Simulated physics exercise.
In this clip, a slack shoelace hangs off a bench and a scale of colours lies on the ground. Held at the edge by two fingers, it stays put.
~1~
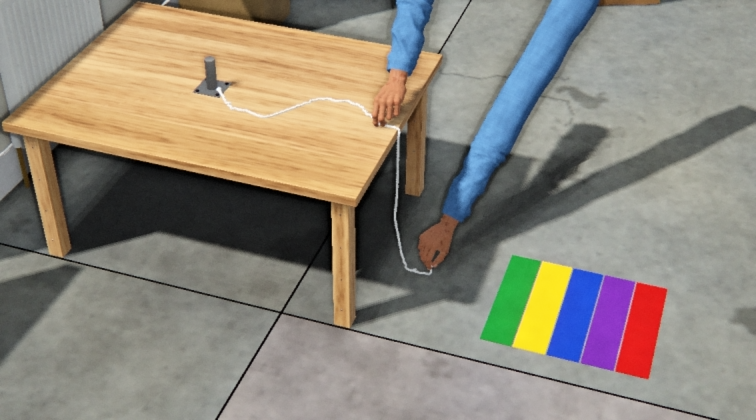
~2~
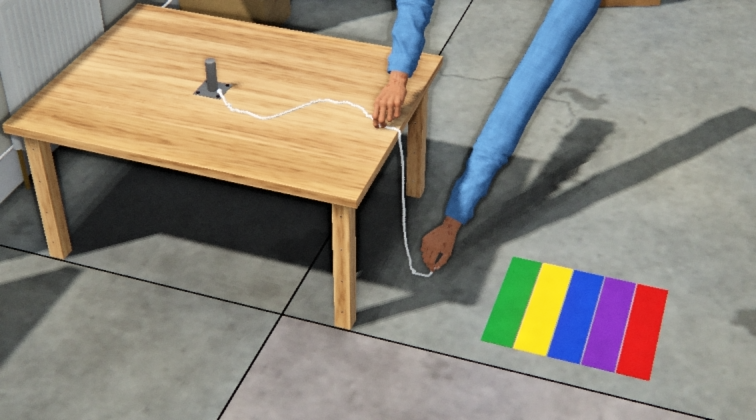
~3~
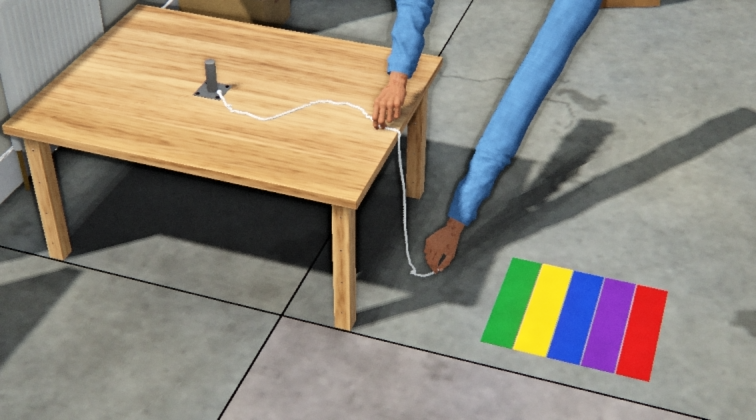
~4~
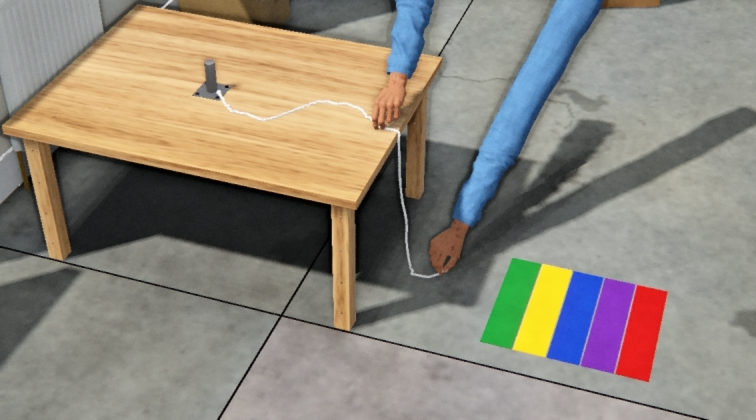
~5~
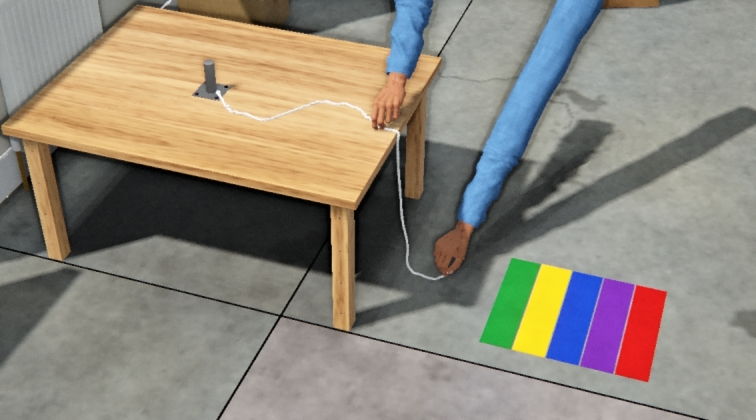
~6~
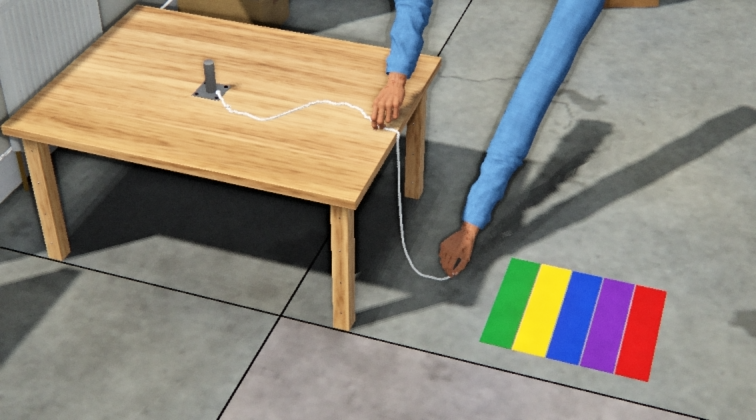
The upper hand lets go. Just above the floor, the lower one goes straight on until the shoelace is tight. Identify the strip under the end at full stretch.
Strip: Purple.
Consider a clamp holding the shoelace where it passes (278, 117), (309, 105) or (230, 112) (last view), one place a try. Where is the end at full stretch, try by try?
They end up at (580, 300), (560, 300) and (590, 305).
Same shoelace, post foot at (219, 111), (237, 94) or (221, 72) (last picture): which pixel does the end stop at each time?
Near (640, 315), (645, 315) and (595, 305).
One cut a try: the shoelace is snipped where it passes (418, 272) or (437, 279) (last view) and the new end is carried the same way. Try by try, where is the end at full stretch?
First try: Near (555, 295). Second try: Near (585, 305).
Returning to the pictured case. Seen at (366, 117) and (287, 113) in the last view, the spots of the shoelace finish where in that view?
End positions: About (412, 145) and about (318, 113).
Soon after, end near (556, 297); over yellow.
Then, end near (591, 305); over blue.
At full stretch, end near (611, 309); over purple. It halts on the purple strip.
